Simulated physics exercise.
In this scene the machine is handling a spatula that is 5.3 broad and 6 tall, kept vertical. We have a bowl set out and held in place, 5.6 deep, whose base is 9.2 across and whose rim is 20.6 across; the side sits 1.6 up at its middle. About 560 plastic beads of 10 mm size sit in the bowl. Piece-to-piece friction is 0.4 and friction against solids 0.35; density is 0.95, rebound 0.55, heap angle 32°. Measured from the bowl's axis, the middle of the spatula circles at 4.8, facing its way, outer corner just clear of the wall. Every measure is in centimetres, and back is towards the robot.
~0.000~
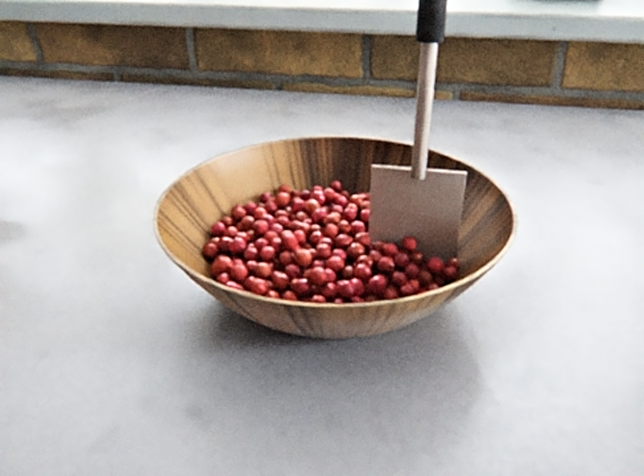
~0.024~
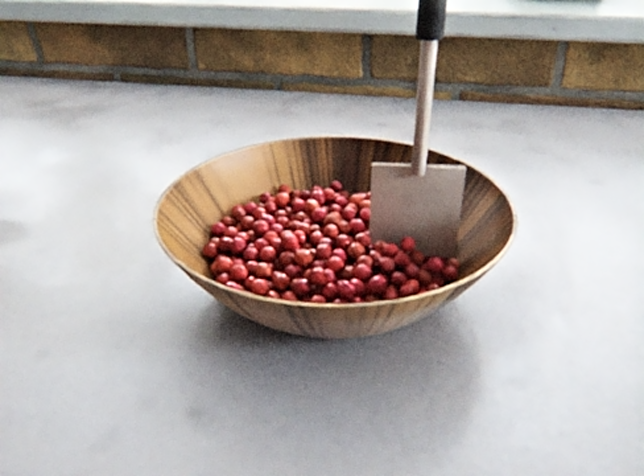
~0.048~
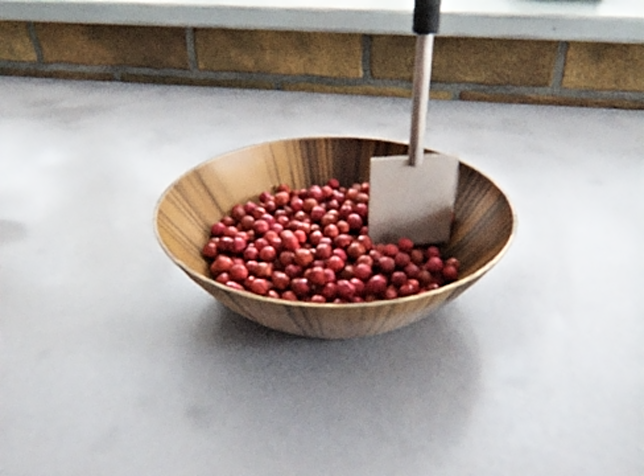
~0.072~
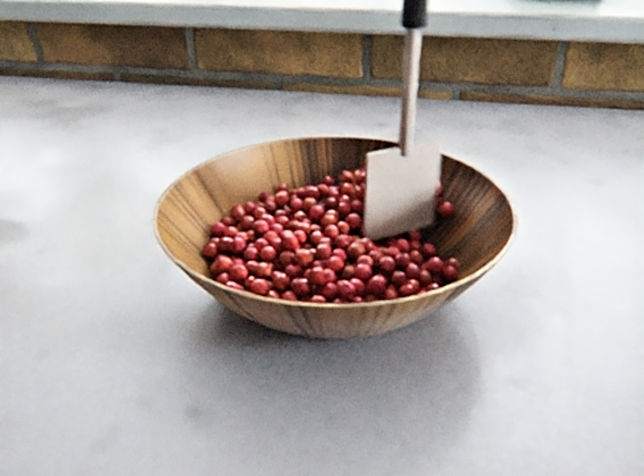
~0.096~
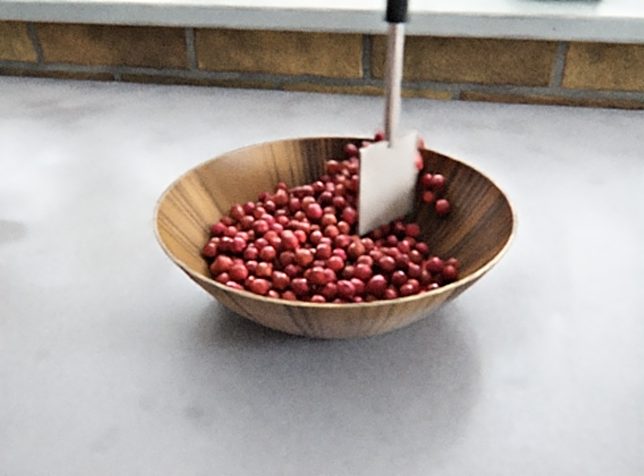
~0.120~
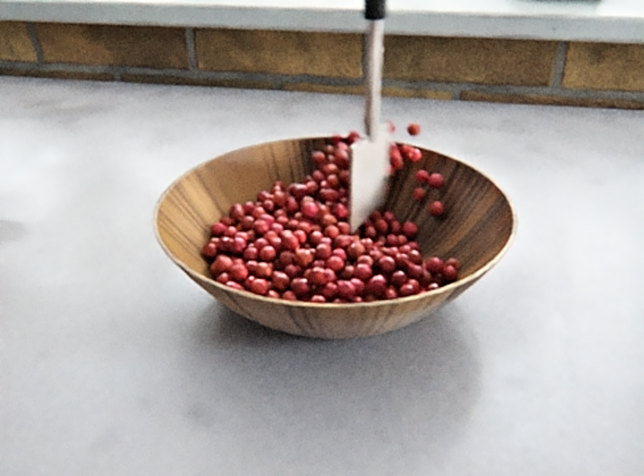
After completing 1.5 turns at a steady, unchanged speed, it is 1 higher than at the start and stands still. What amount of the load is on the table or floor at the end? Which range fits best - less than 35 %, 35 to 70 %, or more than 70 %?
The range that fits is less than 35 %.
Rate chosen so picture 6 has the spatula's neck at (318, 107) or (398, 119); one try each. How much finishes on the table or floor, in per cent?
First try: Around 45 %; second try: Around 5 %.
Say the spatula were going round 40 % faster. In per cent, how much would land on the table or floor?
Roughly 40 per cent.
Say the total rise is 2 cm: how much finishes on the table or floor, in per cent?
Roughly 20 per cent.
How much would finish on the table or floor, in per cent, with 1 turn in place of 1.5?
About 20 per cent.
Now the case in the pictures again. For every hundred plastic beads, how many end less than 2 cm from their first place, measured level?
Roughly 20 per cent.
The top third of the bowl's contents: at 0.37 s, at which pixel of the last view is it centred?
(314, 276), roughly.
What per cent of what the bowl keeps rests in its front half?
Roughly 50 percent of it.
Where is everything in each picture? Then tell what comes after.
In the first frame, the spatula neck at (421, 144), 0° round; upper third of the load around (329, 238), from x 210 to 450, top at y 185; 557 in the bowl.
In the second frame, the spatula neck at (421, 140), 5° round; upper third of the load around (330, 235), from x 210 to 450, top at y 185.
In the third frame, the spatula neck at (417, 132), 20° round; upper third of the load around (335, 225), from x 210 to 450, top at y 185.
In the fourth frame, the spatula neck at (407, 123), 37° round; upper third of the load around (339, 218), from x 210 to 450, top at y 165.
In the fifth frame, the spatula neck at (391, 116), 55° round; upper third of the load around (336, 211), from x 210 to 450, top at y 135.
In the sixth frame, the spatula neck at (371, 111), 72° round; upper third of the load around (332, 202), from x 210 to 450, top at y 120; 556 in the bowl, 1 in flight or on the tool.
After 0.37 s, 253° round, highest piece 9 above the table; 492 in the bowl, 39 on the table or floor, 26 in flight or on the tool.
After 0.62 s, 75° round, highest piece 8 above the table; 436 in the bowl, 113 on the table or floor, 8 in flight or on the tool.
After 0.95 s, 180° round, highest piece 5 above the table; 419 in the bowl, 138 on the table or floor.
After 1.65 s, 180° round, highest piece 4 above the table; 419 in the bowl, 138 on the table or floor.
In the end, 419 in the bowl, 138 on the table or floor. That is 25 % on the table or floor.
